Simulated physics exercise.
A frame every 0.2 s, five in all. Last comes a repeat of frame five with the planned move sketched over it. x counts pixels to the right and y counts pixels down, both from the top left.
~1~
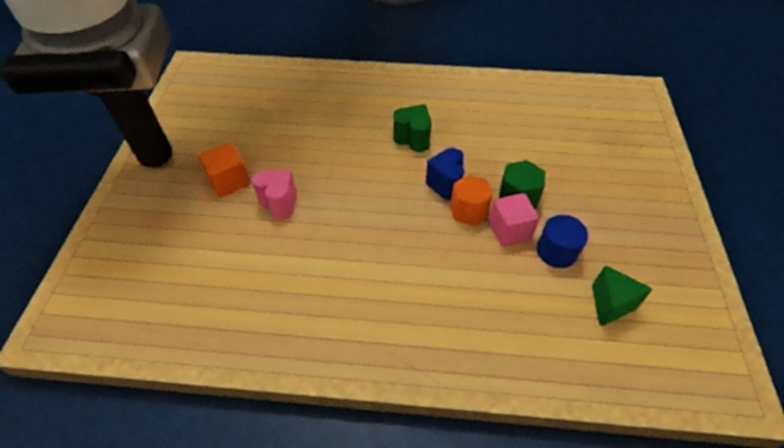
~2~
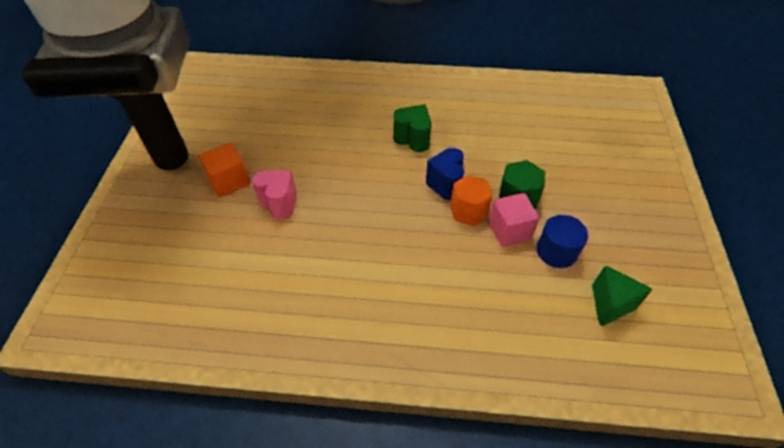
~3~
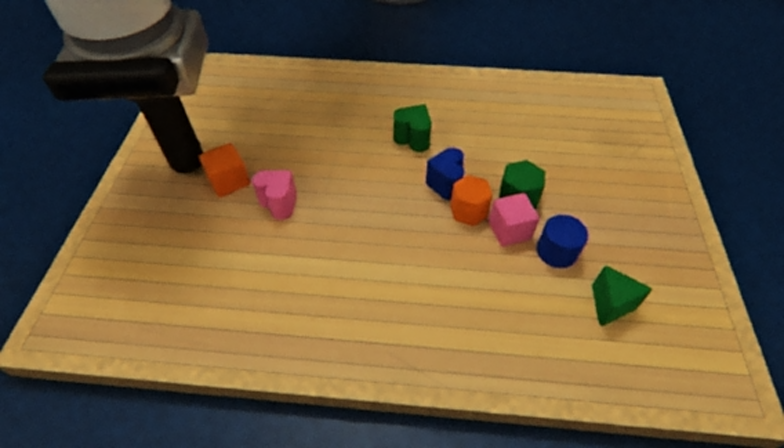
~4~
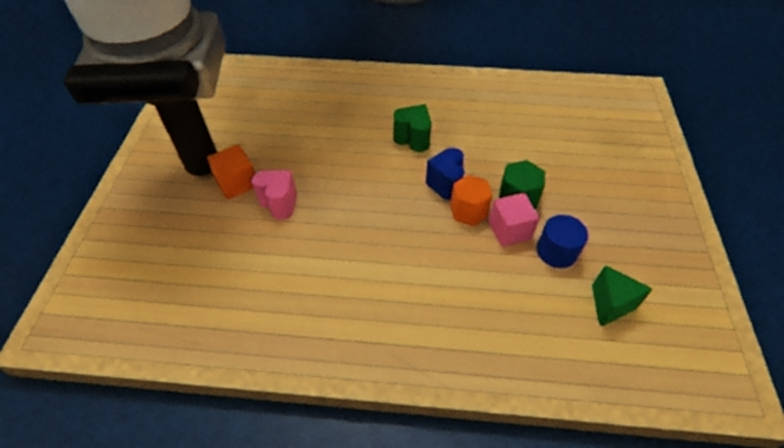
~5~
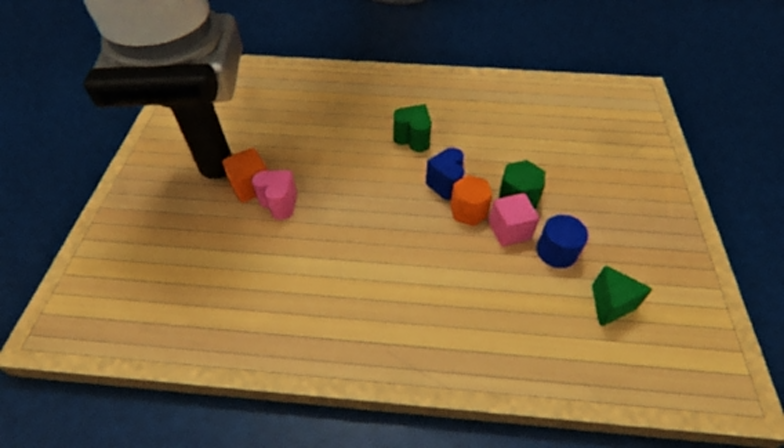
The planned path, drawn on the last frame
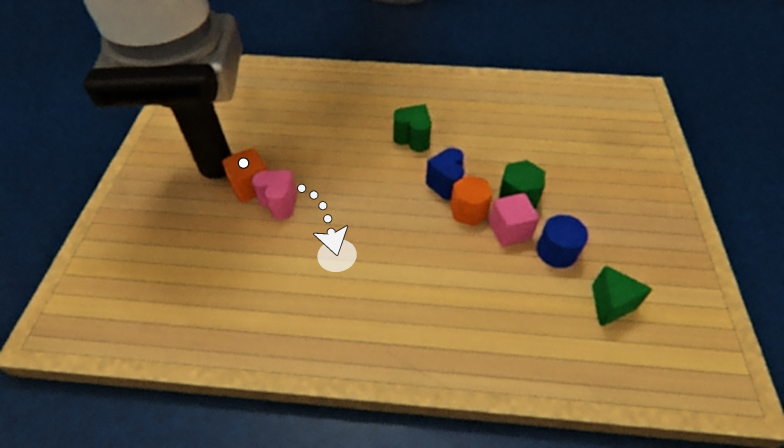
A black rod hanging from a grey and black machine stands at the left of a pale striped wooden board on a dark blue surface, seen from above at an angle. An orange cube and pink heart sit near it, with green, blue, orange and pink blocks across the centre and right. The rod moves right, then pushes the cube toward the still heart, while the camera stays fixed.
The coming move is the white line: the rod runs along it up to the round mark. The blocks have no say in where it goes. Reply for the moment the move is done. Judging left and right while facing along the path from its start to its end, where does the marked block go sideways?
Side: Left.
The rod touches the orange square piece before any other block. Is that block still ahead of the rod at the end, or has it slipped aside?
Final position: To the side or behind.
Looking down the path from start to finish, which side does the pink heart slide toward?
It slides rightward.
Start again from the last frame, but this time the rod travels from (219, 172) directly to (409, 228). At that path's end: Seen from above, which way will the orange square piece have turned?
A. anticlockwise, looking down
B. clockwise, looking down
A
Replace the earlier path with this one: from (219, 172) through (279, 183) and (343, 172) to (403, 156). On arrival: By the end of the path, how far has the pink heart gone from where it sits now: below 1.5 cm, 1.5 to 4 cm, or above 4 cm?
My estimate: Beyond 4 cm.
The drawn path runs from (219, 172) by way of (275, 182) and (323, 205) to (337, 255); the dot is on the orange square piece.
What follows on the original path. One third of the way, rod at (274, 177); orange square piece at (303, 176); pink heart at (311, 206).
Two thirds of the way, rod at (322, 201); orange square piece at (349, 207), turned 45° clockwise; pink heart at (325, 234), turned 15° clockwise.
At the end, rod at (336, 250); orange square piece at (372, 220), turned 20° clockwise; pink heart at (329, 268), turned 15° clockwise.
